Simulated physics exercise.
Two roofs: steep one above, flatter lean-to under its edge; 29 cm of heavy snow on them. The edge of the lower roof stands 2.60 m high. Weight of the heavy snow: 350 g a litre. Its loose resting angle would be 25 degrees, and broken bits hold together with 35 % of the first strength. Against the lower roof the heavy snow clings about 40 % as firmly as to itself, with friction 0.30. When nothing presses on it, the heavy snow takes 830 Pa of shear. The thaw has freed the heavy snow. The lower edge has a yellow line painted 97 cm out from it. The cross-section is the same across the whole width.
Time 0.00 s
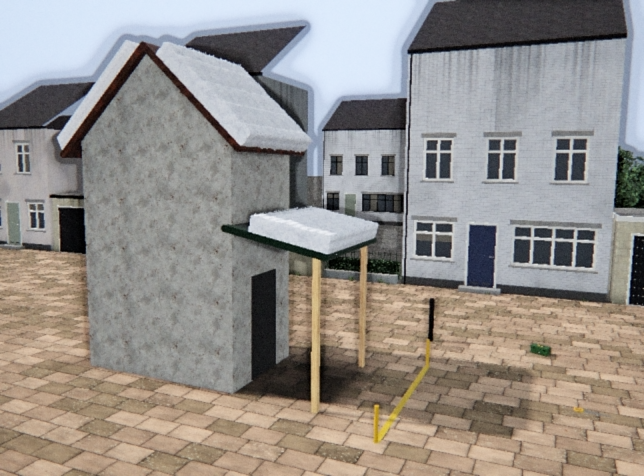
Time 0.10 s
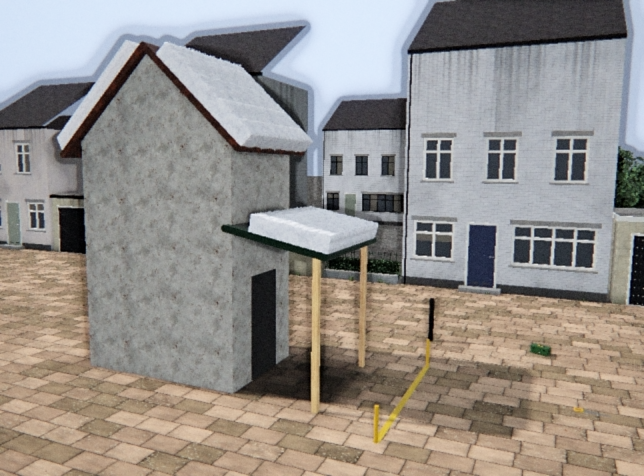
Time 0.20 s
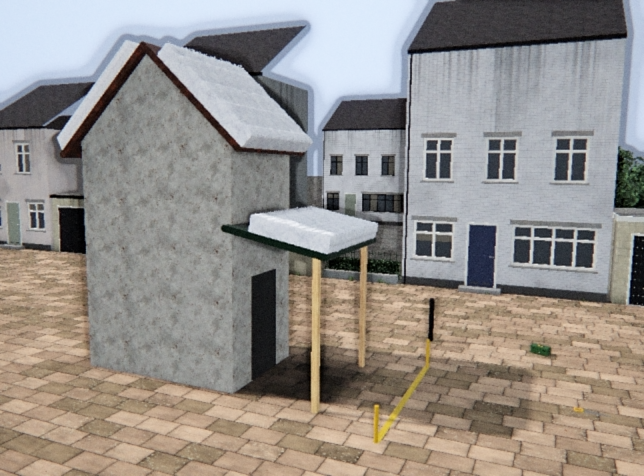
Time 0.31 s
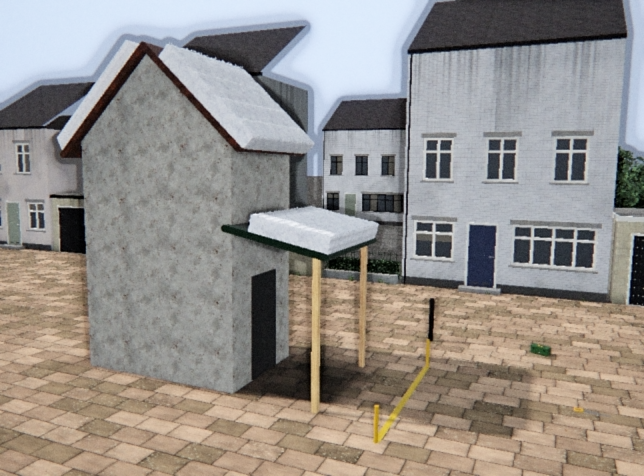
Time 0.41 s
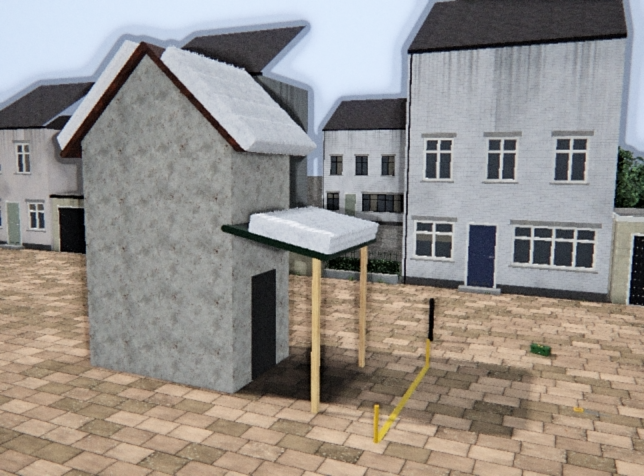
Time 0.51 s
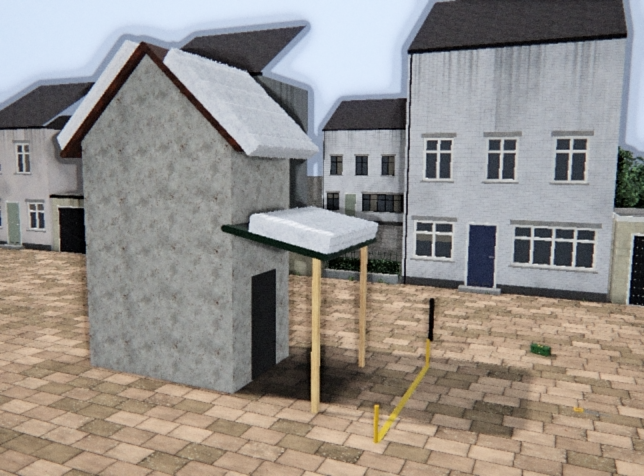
In this clip, a thick slab of snow on the steep upper roof of a grey building slides slightly down to the right, its lower edge extending a little past the eave above a snow-covered lean-to roof.
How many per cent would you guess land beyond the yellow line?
I would say 24 percent.
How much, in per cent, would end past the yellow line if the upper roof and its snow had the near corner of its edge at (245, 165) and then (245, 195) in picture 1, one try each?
First try 10 %, second try 0 %.
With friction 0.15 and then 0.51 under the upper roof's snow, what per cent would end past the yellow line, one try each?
In turn about 60 %, 40 %.
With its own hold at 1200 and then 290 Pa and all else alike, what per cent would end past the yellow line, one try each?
The two runs give near 10 % and near 55 % respectively.
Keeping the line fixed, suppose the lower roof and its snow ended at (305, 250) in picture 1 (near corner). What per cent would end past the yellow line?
About 40 per cent.
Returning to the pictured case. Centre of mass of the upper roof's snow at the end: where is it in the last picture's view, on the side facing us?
Centre noted at roughly (348, 350).
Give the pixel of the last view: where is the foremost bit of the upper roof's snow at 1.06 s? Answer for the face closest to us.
Pixel: Approx. (288, 220).
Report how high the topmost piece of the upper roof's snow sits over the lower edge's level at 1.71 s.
Height above lower edge: Approx. 1.7 m.
After 1.06 s, none is below the lower edge and 0 % is past the line.
After 1.71 s, none is below the lower edge and 0 % is past the line.
After 2.35 s, 16 % is below the lower edge and 0 % is past the line.
After 3.00 s, 47 % is below the lower edge and 20 % is past the line.
After 5.30 s, 61 % is below the lower edge and 24 % is past the line.
